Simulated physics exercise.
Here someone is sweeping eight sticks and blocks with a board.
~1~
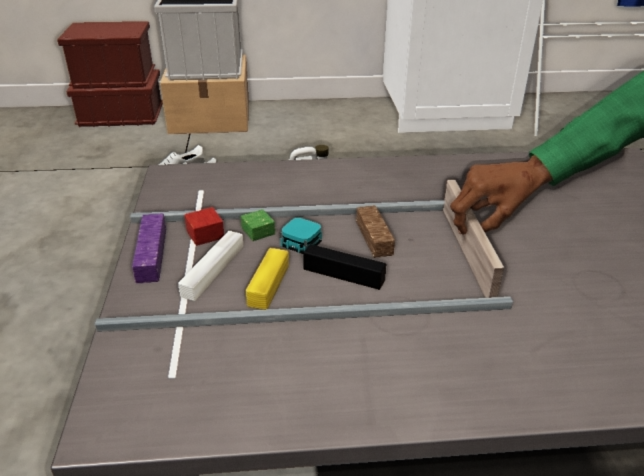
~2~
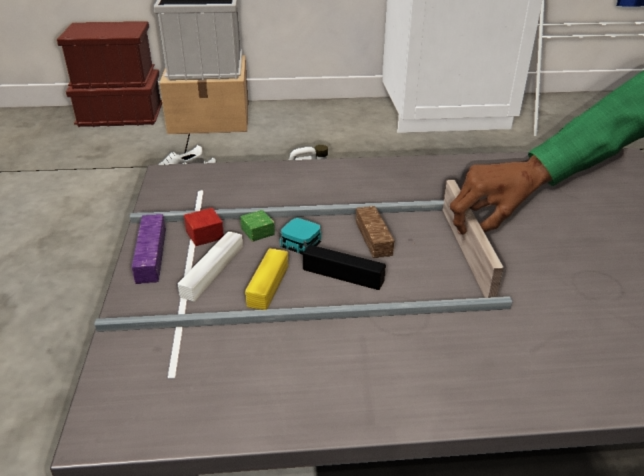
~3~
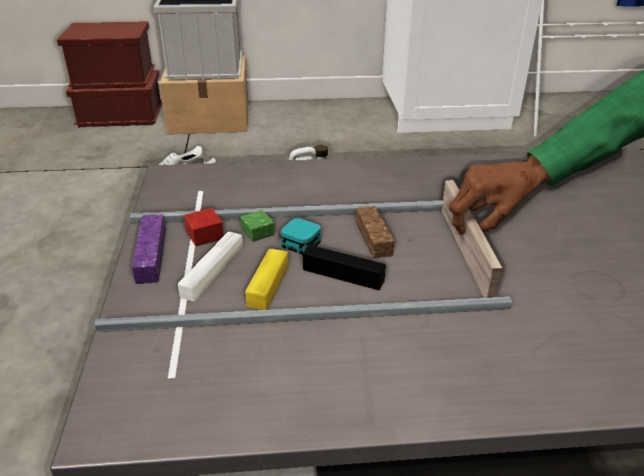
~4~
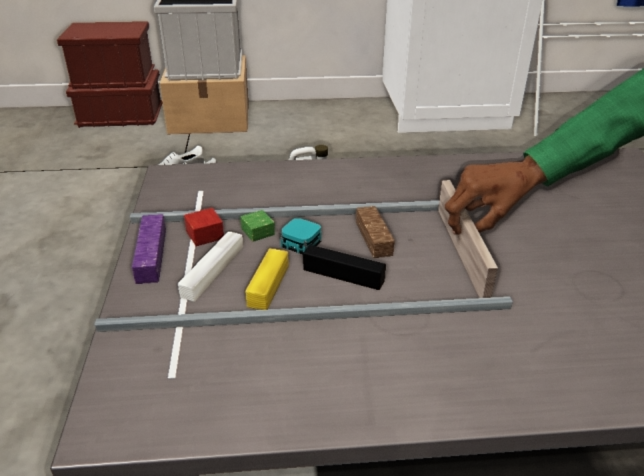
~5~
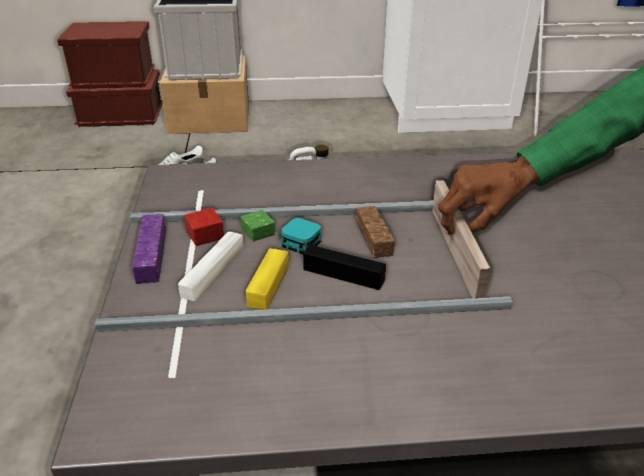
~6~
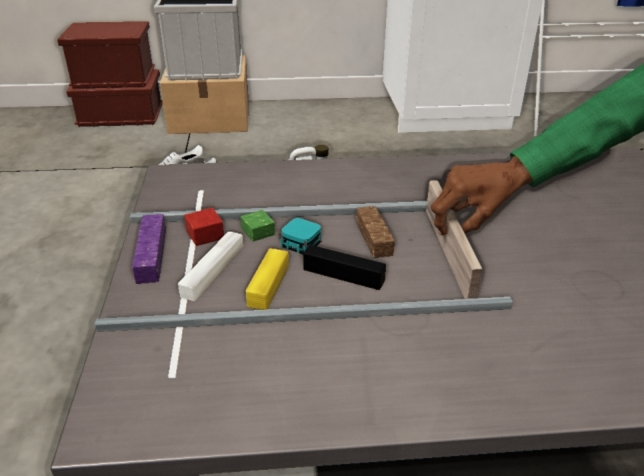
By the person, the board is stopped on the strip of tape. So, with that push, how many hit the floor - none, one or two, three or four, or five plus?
After the push, only one or two have dropped.
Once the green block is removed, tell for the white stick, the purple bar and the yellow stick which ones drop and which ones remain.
The white stick: Remains. The purple bar: Drops. The yellow stick: Remains.
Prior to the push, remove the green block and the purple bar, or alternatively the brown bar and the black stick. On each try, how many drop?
0, then 0.
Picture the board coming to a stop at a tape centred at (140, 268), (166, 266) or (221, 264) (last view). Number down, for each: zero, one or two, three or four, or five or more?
Count per stopping tape, as listed: More than four, three to four, none at all.
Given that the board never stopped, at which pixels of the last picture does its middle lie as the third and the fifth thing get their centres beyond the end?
The first one at (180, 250), the next at (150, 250).
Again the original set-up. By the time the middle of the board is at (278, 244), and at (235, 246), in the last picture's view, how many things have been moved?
So 7, and at the other place 8.
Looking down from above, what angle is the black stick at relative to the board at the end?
The angle comes out near 40 degrees.
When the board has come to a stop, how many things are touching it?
3.
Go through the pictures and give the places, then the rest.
The first frame shows purple bar (151, 247); red block (205, 226); white stick (213, 264); board (470, 235); tape (190, 265).
The second frame shows red block (204, 227); board (469, 236).
The third frame shows white stick (213, 265); brown bar (374, 231).
The fourth frame shows purple bar (150, 247); black stick (344, 267).
The fifth frame shows red block (204, 226); turquoise case (301, 237).
The sixth frame shows purple bar (150, 247); red block (204, 226); white stick (213, 264); board (450, 236); tape (189, 265).
Soon after, none off yet; purple bar at rest near (150, 247); red block at rest near (204, 226); white stick at rest near (213, 264).
Then, none off yet; purple bar at rest near (150, 247); red block moving near (195, 227); white stick moved a little near (191, 267).
At rest, the number that fall off is one or two; fallen, purple bar.
